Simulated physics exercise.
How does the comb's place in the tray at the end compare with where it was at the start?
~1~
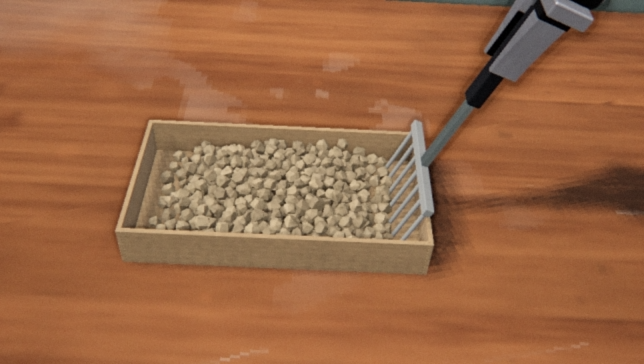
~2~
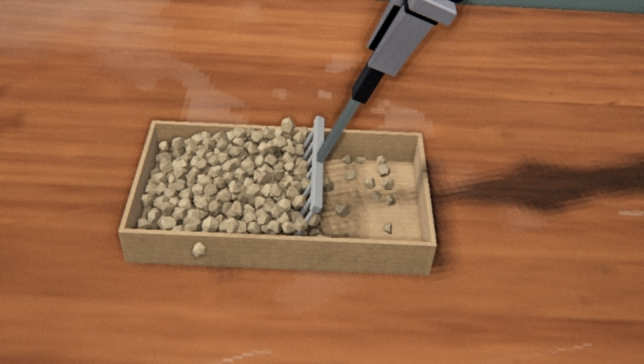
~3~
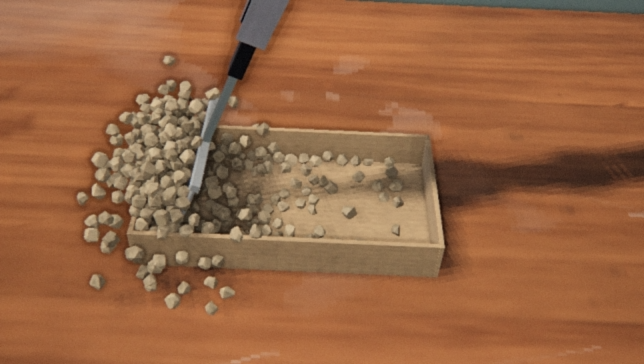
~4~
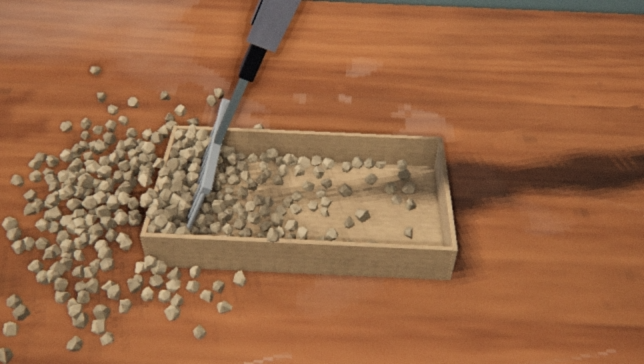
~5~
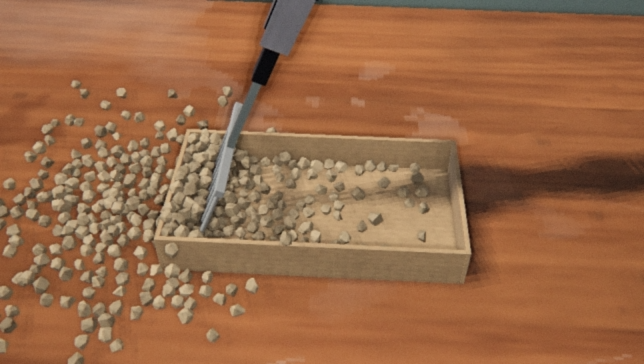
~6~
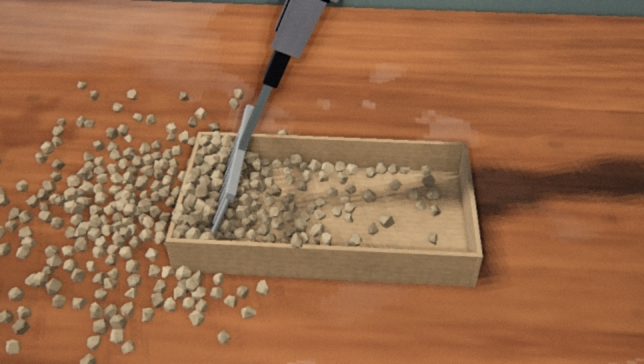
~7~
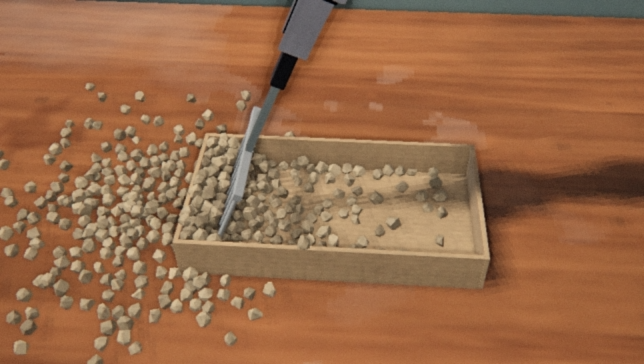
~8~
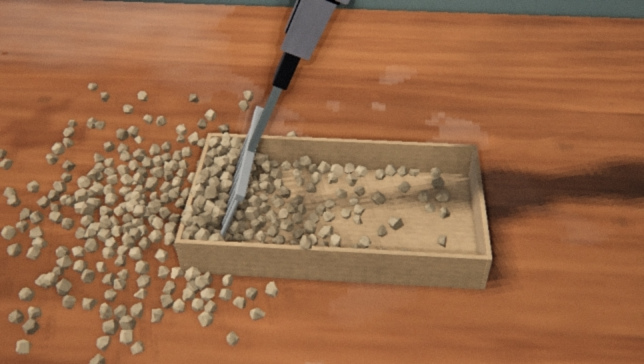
At the start the comb is at the right end of the tray, and at the end it stands near the left end among the remaining pebbles.
